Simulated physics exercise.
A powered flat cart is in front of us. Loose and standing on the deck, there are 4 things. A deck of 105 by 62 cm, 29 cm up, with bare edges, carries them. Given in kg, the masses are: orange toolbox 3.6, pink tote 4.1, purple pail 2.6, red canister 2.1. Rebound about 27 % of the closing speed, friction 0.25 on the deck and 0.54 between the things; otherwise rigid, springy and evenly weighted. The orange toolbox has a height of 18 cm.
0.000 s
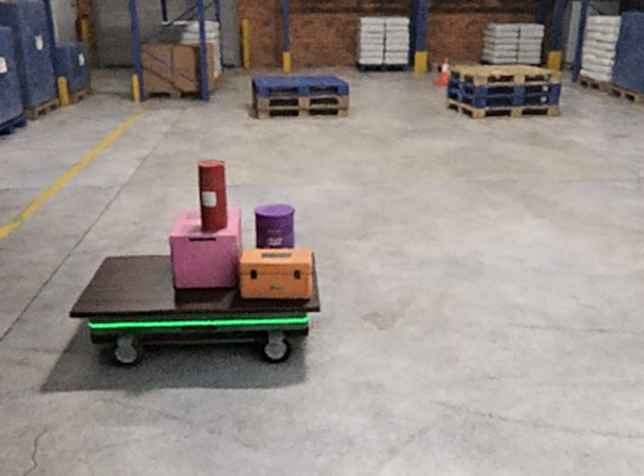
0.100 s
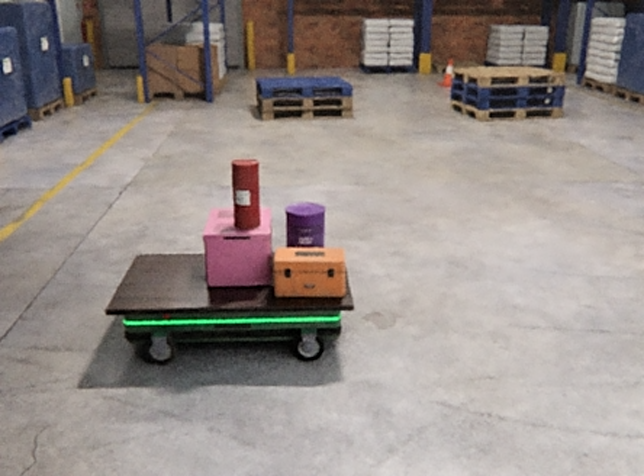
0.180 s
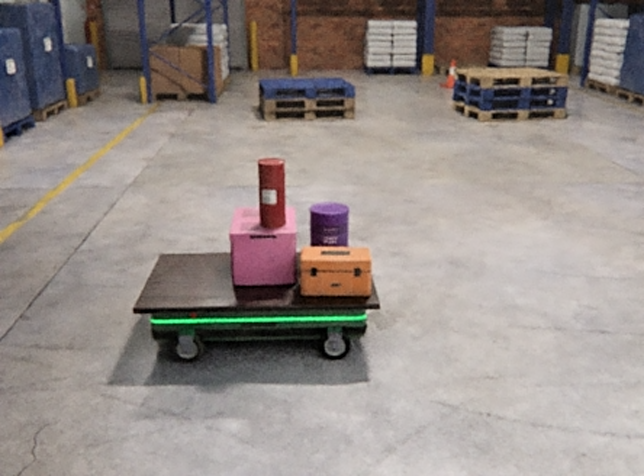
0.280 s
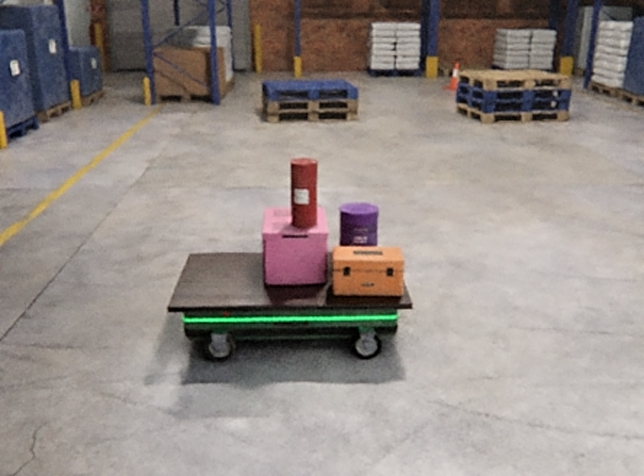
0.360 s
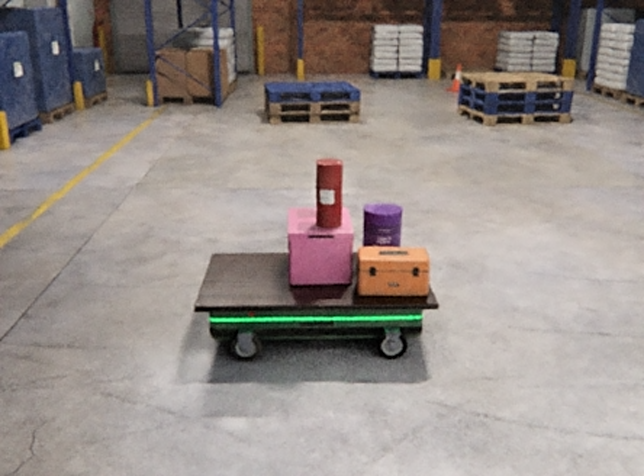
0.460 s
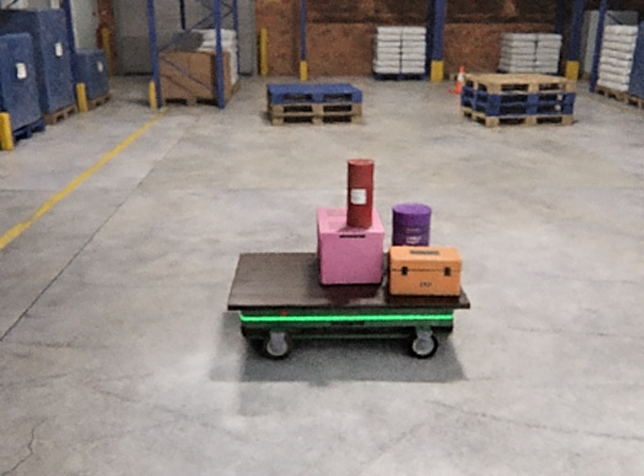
The clip opens on a flat cart with a glowing green strip at the left of a warehouse floor, carrying a red canister atop a pink tote, a purple pail and an orange toolbox. The cart rolls steadily rightward past the middle of the view, its load keeping the same arrangement.
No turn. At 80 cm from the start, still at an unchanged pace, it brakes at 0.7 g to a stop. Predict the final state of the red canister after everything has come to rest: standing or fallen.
Standing.
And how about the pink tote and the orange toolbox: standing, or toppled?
Final state - pink tote: Remains on its base; orange toolbox: Goes over.
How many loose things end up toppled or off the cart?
The count is 2.
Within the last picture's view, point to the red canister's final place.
It winds up close to (480, 192).
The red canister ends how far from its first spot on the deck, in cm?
Displacement: Approx. 30 cm.
Around 0.76 s, cart 96 cm along, stopped; red canister shifted 11 cm near (441, 193); pink tote shifted 11 cm; orange toolbox shifted 11 cm.
Around 0.86 s, cart 96 cm along, stopped; orange toolbox now off the cart; red canister shifted 20 cm near (459, 192); purple pail shifted 19 cm.
Around 1.06 s, cart 96 cm along, stopped; purple pail now off the cart; red canister shifted 29 cm near (478, 192); pink tote shifted 29 cm.
Around 1.26 s, cart 96 cm along, stopped; red canister shifted 30 cm near (480, 192); pink tote shifted 30 cm.
Finally (1.5 s), off the cart and tipped over, orange toolbox and purple pail; not toppled but over 10 cm from the start, pink tote and red canister. In the last view, red canister near (480, 192).
